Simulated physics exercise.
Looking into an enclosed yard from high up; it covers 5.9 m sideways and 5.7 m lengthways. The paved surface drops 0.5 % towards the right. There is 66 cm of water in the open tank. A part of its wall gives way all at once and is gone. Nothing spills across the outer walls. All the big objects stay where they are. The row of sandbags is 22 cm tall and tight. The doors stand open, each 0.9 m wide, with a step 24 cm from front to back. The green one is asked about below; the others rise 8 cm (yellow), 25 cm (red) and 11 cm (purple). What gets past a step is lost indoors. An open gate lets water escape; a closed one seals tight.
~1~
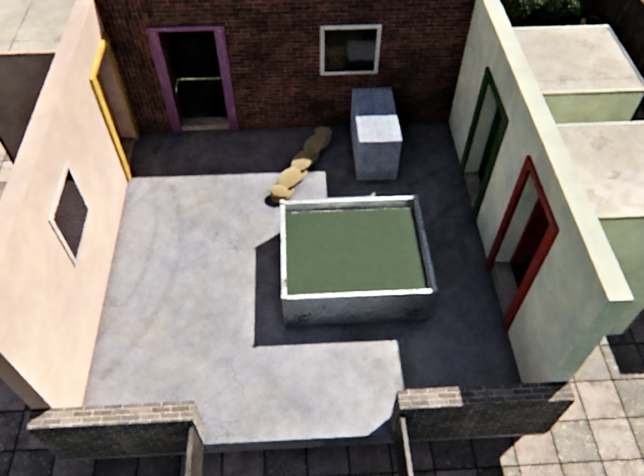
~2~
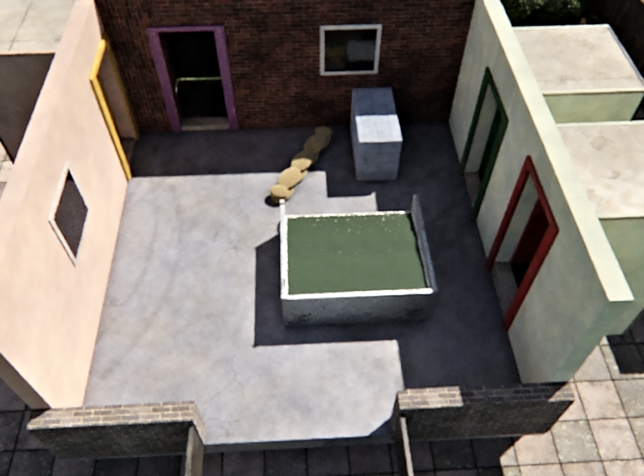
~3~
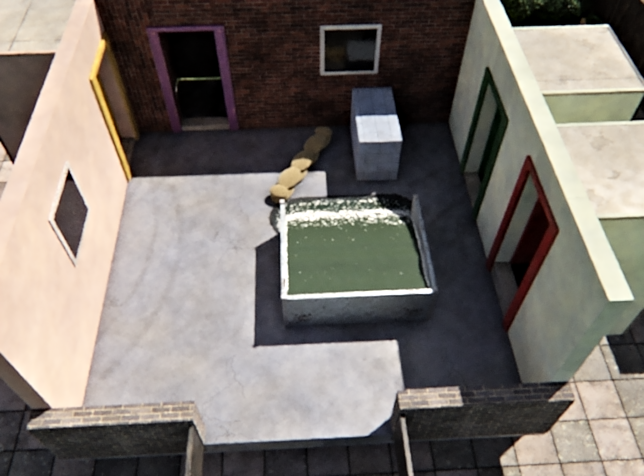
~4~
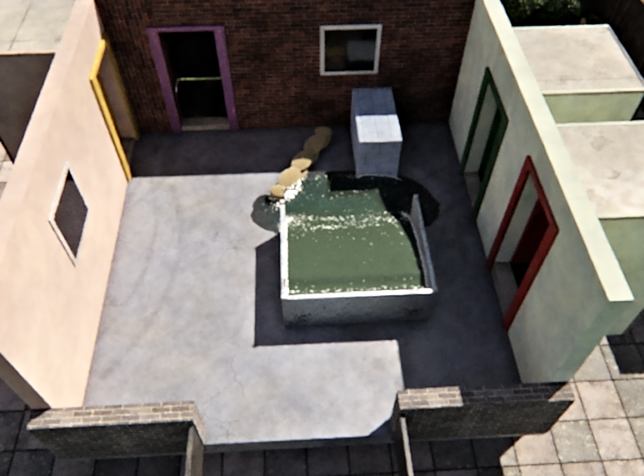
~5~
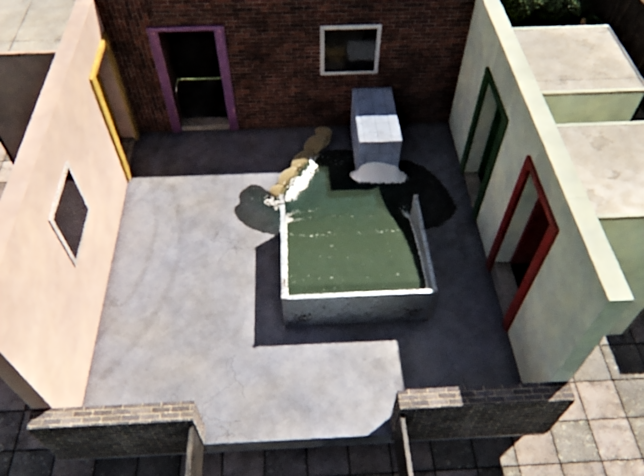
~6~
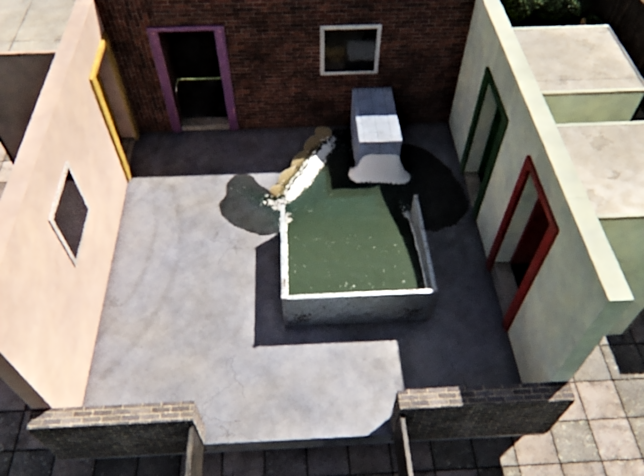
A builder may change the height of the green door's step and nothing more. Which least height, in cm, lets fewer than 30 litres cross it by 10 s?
At least 19 cm or so.
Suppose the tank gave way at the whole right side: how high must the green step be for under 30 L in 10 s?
Some 16 cm.
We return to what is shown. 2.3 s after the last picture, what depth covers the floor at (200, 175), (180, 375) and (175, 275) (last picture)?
In that order: 5, 0 and 0 cm.
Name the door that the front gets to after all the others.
It is the red one.
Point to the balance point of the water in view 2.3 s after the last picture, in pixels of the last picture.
Near (328, 192).
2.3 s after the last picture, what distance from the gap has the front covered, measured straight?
About 4.4 m.
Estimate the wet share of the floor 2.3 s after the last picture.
About 50 per cent.
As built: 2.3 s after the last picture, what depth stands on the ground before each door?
Depths in cm: Green 14, yellow 23, red 1, purple 6.
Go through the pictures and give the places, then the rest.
In the first picture, the open tank at (354, 247) is whole and still, 66 cm deep; the green door at (481, 151) is dry.
In the second picture, the front is at a hidden place, 0.3 m from the gap on the far side; 0.4 m2 of floor is wet, 66 cm left at the back.
In the third picture, the front is at a hidden place, 0.7 m from the gap on the far side; 1.3 m2 of floor is wet, 66 cm left at the back.
In the fourth picture, the front is at (307, 177), 1.3 m from the gap on the far side; 2.8 m2 of floor is wet, 59 cm left at the back.
In the fifth picture, water pours out on the far side and has run 1.8 m, to (323, 155); about 11 cm deep outside, 56 cm at the back.
In the sixth picture, the front is at (334, 134), 2.4 m from the gap on the far side; 4.5 m2 of floor is wet, 54 cm left at the back; the green door at (481, 151), 2.3 m from the gap, is still 0.4 m from the nearest water.
Then, 0.7 s after the last picture water covers 30 % of the floor, deepest (59 cm) near (349, 129); 5 cm at the green door, 2 litres in over its 7 cm step.
Then, 2.3 s after the last picture water covers 50 % of the floor, deepest (29 cm) near (331, 143); 14 cm at the green door, 115 litres in over its 7 cm step.
Then, 9.3 s after the last picture water covers 95 % of the floor, deepest (10 cm) near (443, 126); 9 cm at the green door, 267 litres in over its 7 cm step.
At the green door as built, the water peaked near 19 cm, 2.5 s after the last picture.
Run again over the same 10 s with other heights there, 46 litres in over 17.5 cm, 6 litres over 24.5 cm. The limit of 30 litres is kept from about 19 cm up.
